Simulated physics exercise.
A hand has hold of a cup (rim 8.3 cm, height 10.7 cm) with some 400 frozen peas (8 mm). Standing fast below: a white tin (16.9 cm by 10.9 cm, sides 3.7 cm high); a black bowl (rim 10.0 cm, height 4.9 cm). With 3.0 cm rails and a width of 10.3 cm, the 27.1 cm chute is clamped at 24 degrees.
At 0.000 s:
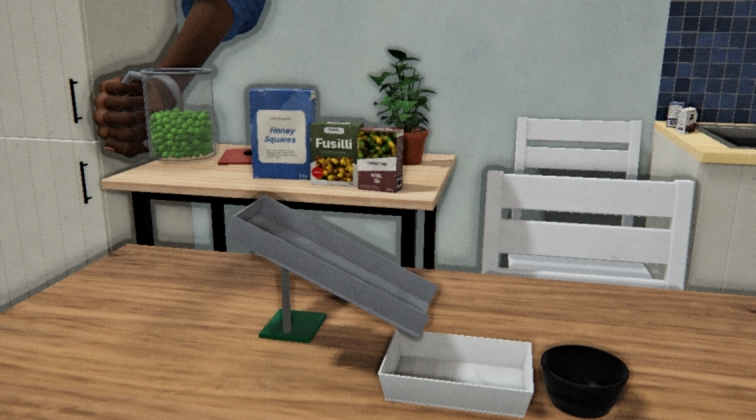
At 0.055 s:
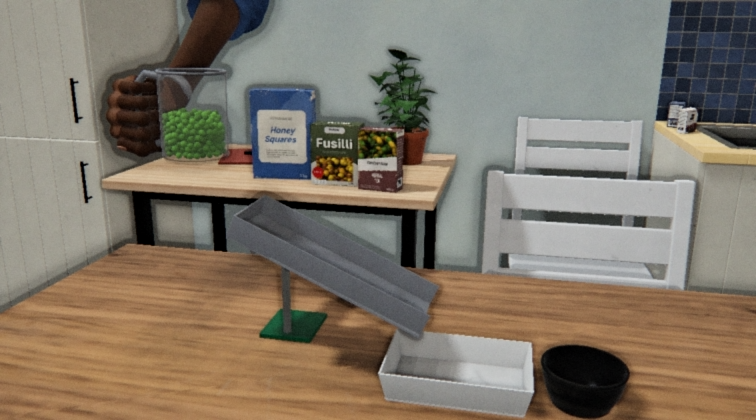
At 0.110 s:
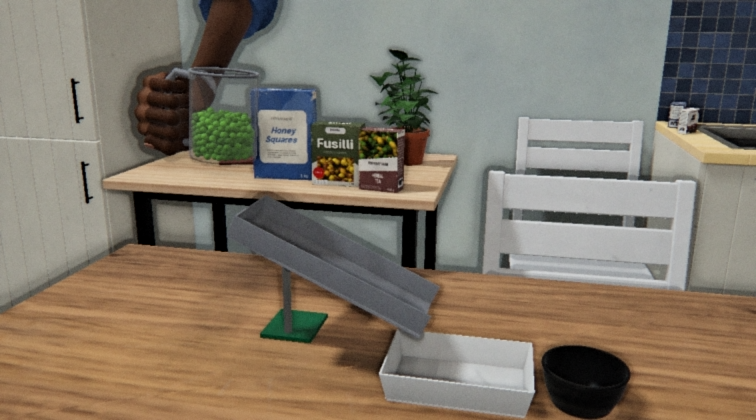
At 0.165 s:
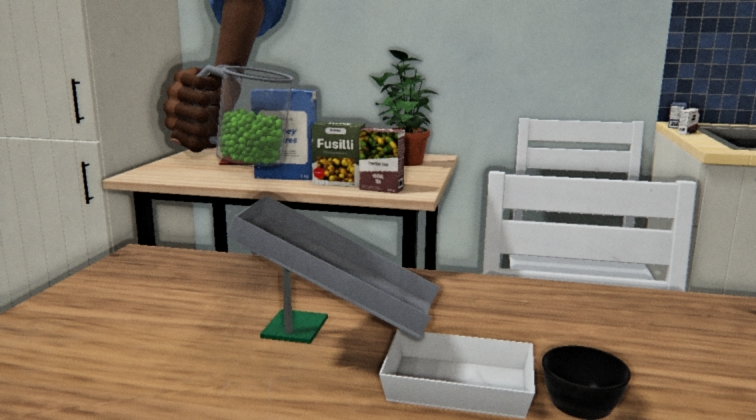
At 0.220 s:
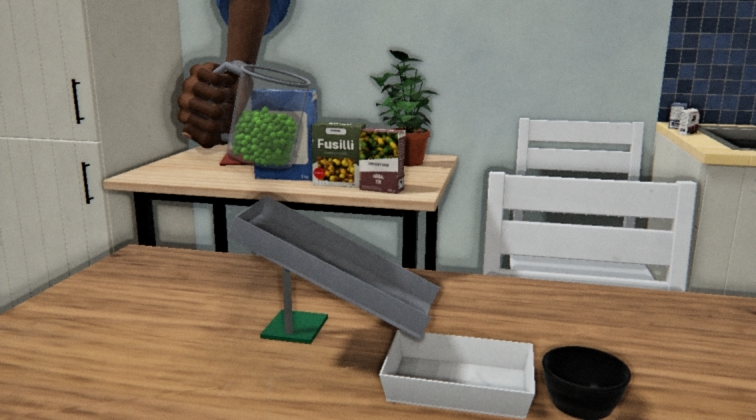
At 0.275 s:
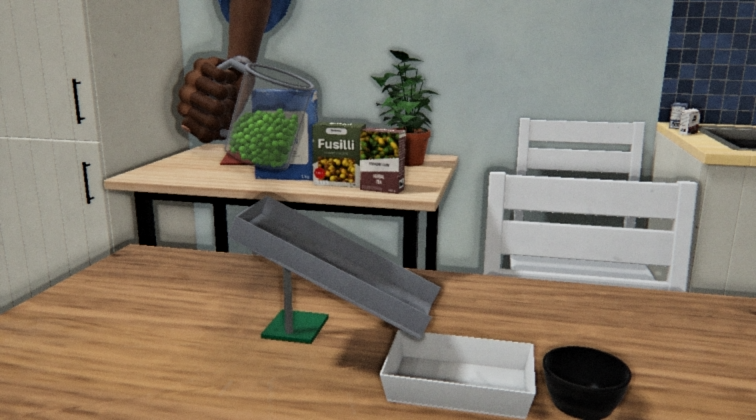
A hand carried a clear cup of green peas to the right above a wooden table, gradually tilting it rightward, while the gray chute, white tin and black bowl in front stayed still.
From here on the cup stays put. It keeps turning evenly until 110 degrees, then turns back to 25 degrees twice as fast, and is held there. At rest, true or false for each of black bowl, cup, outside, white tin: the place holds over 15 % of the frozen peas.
Black bowl: False, cup: True, outside: False, white tin: True.
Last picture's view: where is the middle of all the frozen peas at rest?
It sits close to (286, 152) in the last picture.
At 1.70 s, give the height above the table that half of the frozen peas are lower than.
Estimated height: About 30 cm.
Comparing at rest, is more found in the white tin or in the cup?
Between the two, more of the load settles in the cup.
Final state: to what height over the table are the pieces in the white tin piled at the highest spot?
2.5 cm.
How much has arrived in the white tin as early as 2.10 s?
So far it's near 35 per cent of the load.
After 0.82 s, tilt 68 degrees; cup 100 %; middle of all pieces near (252, 127).
Then, at 1.28 s, tilt 108 degrees; cup 95 %, slope 5 %; middle of all pieces near (262, 131).
After 1.70 s, tilt 60 degrees; cup 60 %, slope 25 %, white tin 15 %; middle of all pieces near (332, 204).
After 2.10 s, tilt 25 degrees; cup 60 %, white tin 35 %; middle of all pieces near (361, 232).
By 2.7 s all is still; black bowl 0 %, cup 60 %, slope 0 %, white tin 35 %, outside 0 %.
